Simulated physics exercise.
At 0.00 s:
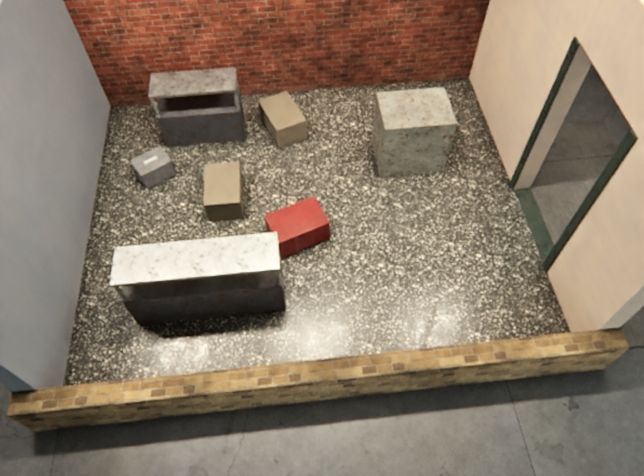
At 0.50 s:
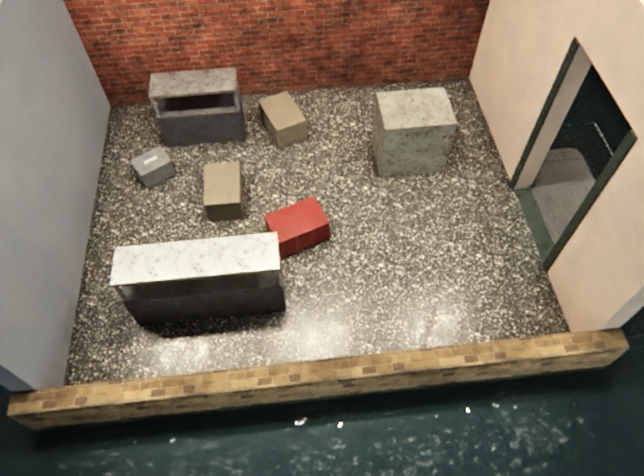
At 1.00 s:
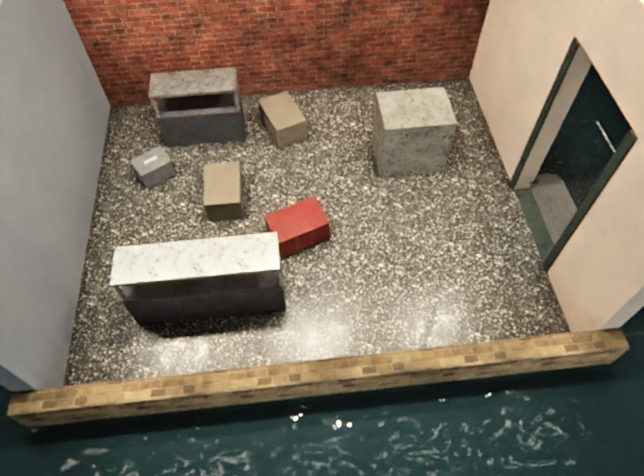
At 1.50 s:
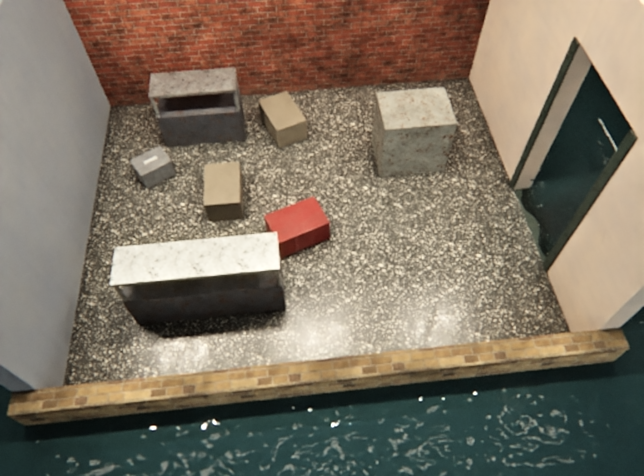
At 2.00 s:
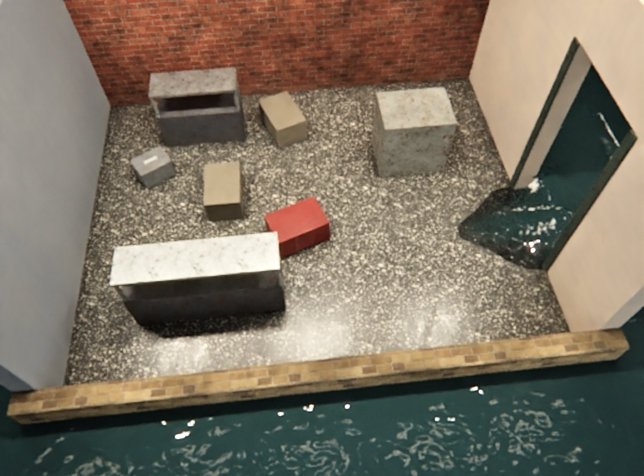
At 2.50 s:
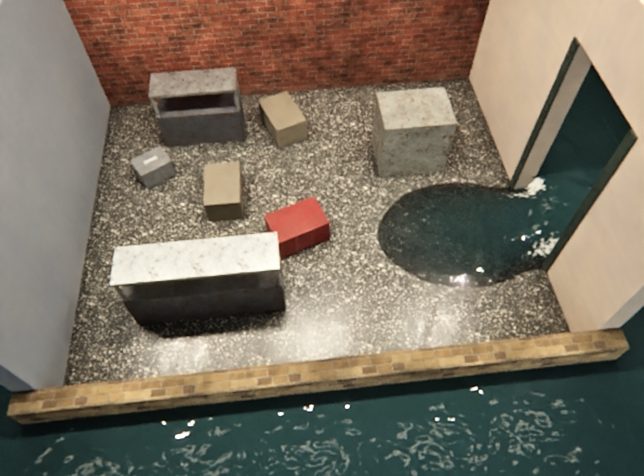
In the video, dark water rises outside a small room holding a red crate, other boxes and counters, then enters through the doorway on the right and spreads across the speckled floor in a rounded pool, while the objects stay still.
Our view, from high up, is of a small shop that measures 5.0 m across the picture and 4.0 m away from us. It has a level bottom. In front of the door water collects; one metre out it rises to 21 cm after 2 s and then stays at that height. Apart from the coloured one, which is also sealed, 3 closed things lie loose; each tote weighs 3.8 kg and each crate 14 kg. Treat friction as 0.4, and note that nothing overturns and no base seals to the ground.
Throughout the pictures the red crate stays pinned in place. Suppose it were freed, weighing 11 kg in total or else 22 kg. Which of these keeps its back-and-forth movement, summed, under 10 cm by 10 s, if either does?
Neither does.
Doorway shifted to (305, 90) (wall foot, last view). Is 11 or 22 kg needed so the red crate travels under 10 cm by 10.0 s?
Under that setup, neither option succeeds.
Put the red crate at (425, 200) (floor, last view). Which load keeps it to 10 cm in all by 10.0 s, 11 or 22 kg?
Result: Both fail.
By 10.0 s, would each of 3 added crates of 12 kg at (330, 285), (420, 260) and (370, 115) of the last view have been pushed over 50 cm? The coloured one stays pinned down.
In turn: Beyond it, beyond it, within it.
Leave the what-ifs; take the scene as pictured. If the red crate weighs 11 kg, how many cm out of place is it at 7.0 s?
About 200 cm.
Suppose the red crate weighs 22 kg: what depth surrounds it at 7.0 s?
About 6 cm.
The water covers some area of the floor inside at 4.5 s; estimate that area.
Wet area: Approx. 11.5 m2.
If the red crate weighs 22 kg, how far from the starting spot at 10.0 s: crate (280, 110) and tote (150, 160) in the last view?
In that order: 0 cm, 80 cm.
After 3.5 s the red crate would be 7 cm from its start with 11 kg and 0 cm from its start with 22 kg; 4 cm of water round it then.
After 4.5 s the red crate would be 75 cm from its start with 11 kg and 4 cm from its start with 22 kg; 5 cm of water round it then.
After 7.0 s the red crate would be 202 cm from its start with 11 kg and 9 cm from its start with 22 kg; 6 cm of water round it then.
After 10.0 s the red crate would be 241 cm from its start with 11 kg and 74 cm from its start with 22 kg; 10 cm of water round it then.
